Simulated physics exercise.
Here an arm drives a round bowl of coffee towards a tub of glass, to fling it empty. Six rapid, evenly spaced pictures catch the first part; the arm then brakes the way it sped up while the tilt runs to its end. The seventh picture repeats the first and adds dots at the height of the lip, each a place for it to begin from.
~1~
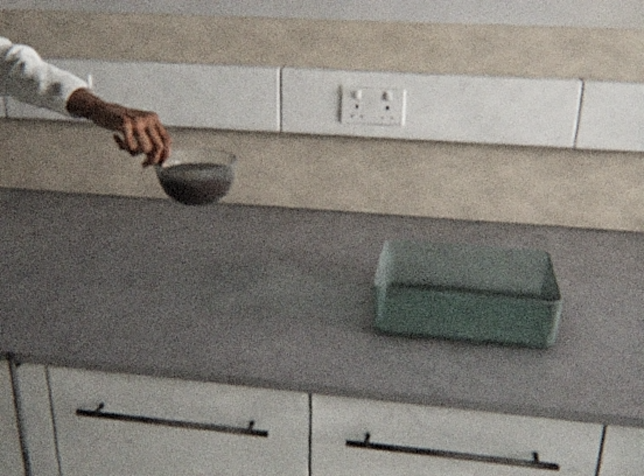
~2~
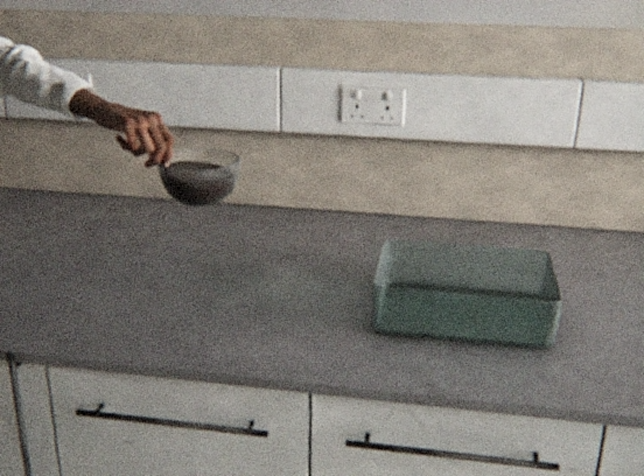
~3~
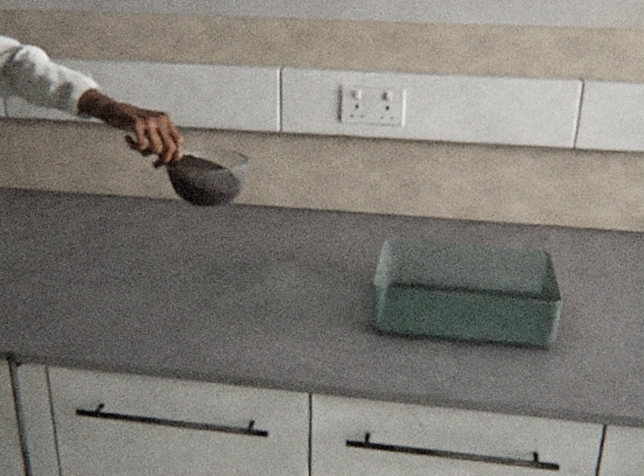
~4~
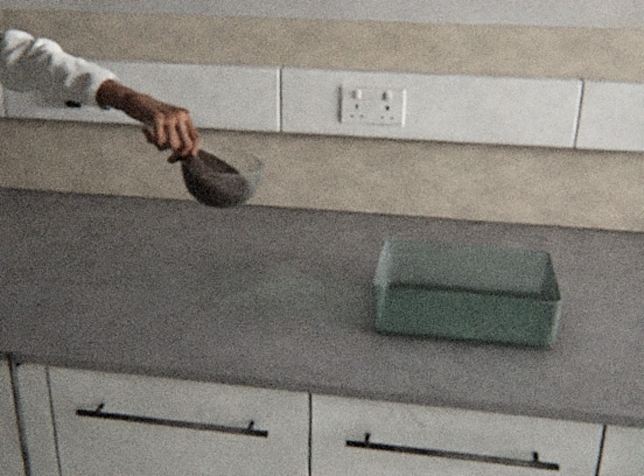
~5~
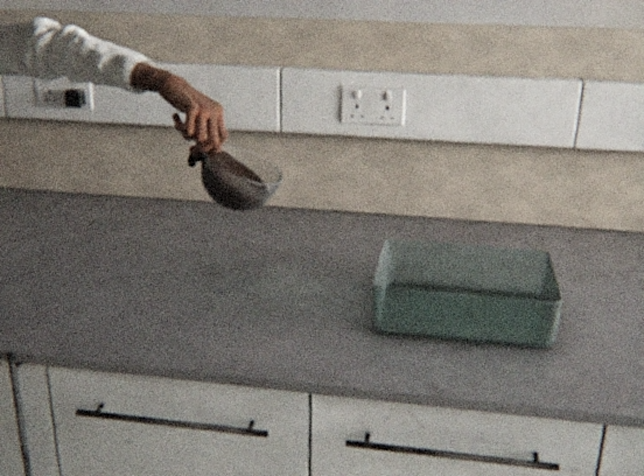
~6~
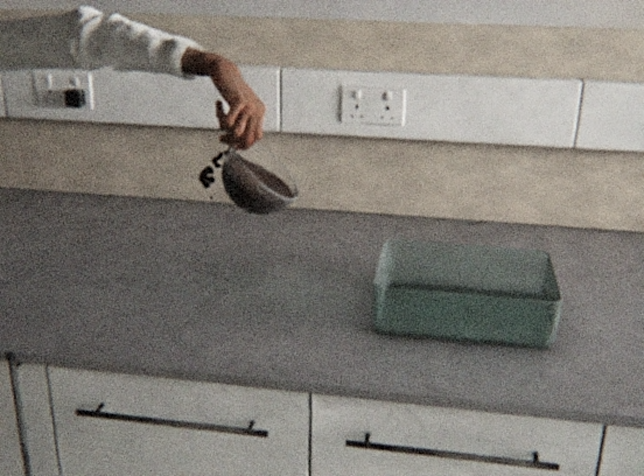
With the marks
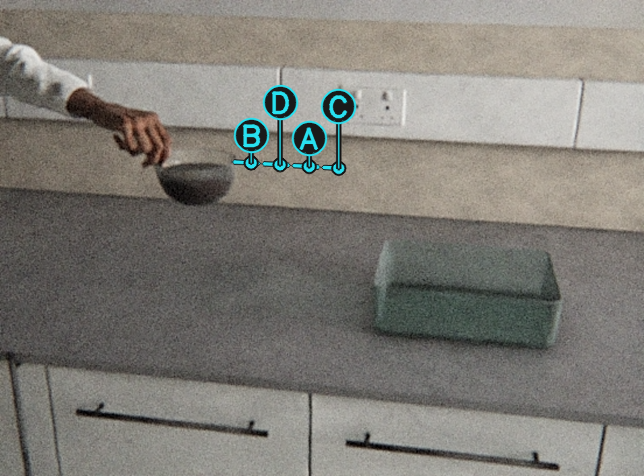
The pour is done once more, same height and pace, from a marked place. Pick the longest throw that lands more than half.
That is dot B.
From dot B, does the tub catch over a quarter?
Yes, it does.
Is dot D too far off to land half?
No.
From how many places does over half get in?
All of them.
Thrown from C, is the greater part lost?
No, not at all.
On the marked copy, A at (309, 166); B at (251, 163); C at (338, 168); D at (280, 164).
If A is chosen, about 63 % lands in the tub, 6 % falls short and 31 % goes beside or beyond.
If B is chosen, about 65 % lands in the tub, 22 % falls short and 13 % goes beside or beyond.
If C is chosen, about 70 % lands in the tub, 8 % falls short and 22 % goes beside or beyond.
If D is chosen, about 72 % lands in the tub, 5 % falls short and 23 % goes beside or beyond.
